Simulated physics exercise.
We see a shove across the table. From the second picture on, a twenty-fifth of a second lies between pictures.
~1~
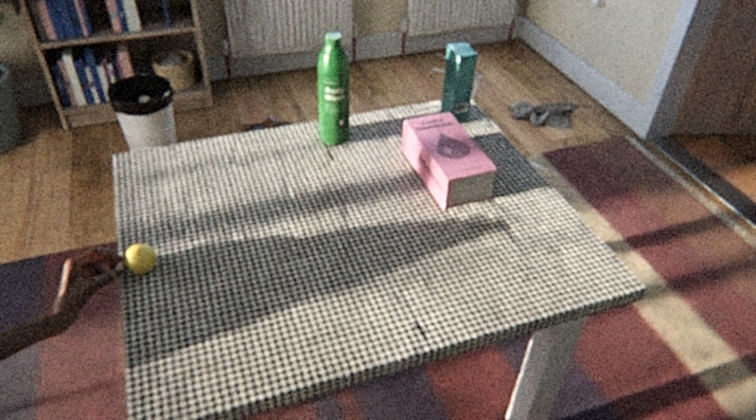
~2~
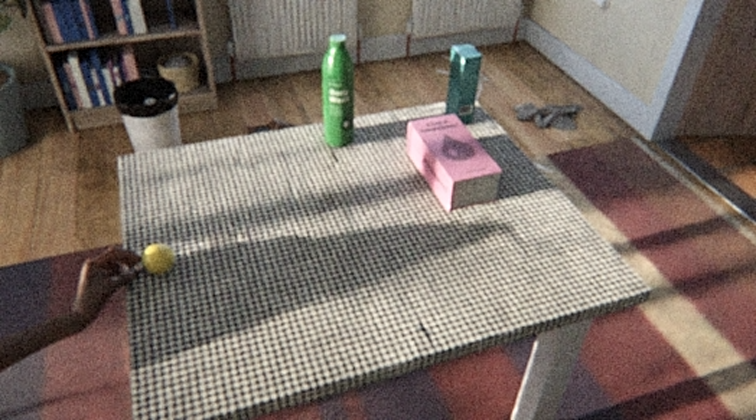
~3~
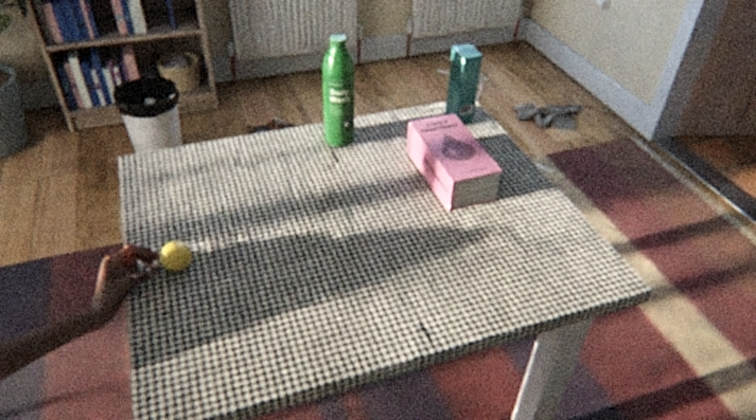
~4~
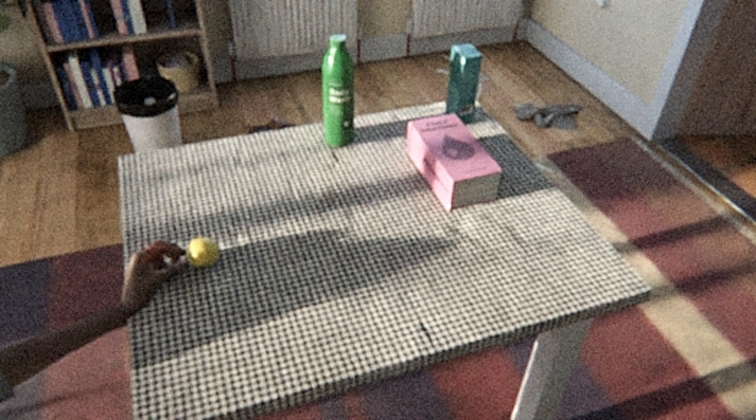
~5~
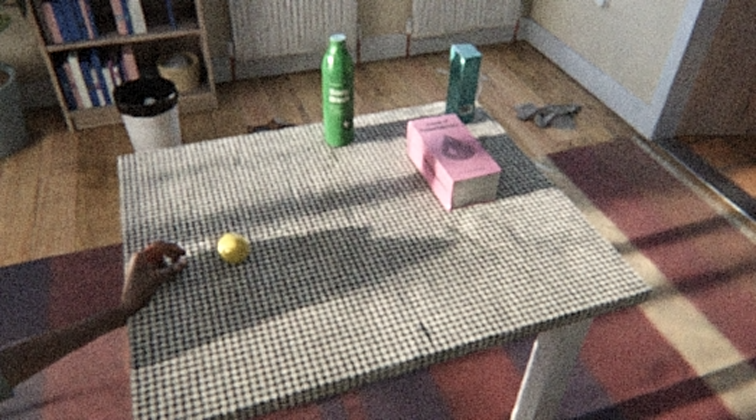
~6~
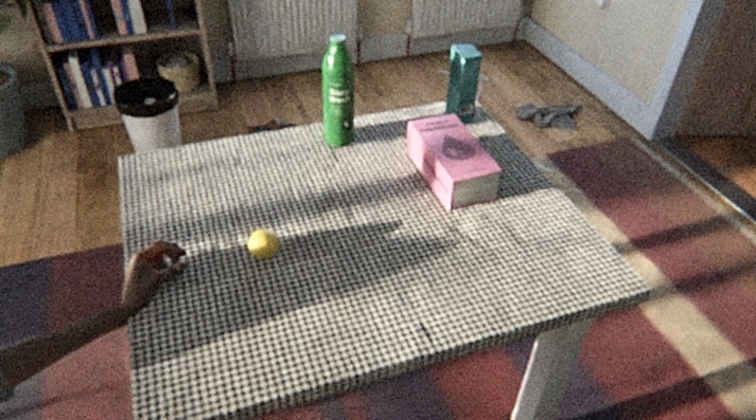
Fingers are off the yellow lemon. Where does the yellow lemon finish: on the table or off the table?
The yellow lemon goes over the edge.
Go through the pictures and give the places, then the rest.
Under the hand; yellow lemon (141, 259), in the first picture.
Under the hand; yellow lemon (159, 259), in the second picture.
Under the hand; yellow lemon (176, 256), in the third picture.
Yellow lemon (203, 253), in the fourth picture.
Yellow lemon (234, 248) shifted about its own width, in the fifth picture.
Yellow lemon (264, 244) shifted well along, in the sixth picture.
Then, 0.20 s on from there, yellow lemon shifted well along near (402, 224).
Then, 0.50 s on from there, yellow lemon shifted well along near (572, 200).
Then, 0.70 s on from there, yellow lemon now off the table.
Then, 1.00 s on from there, things are still on the move.
In the end, off the table, yellow lemon.
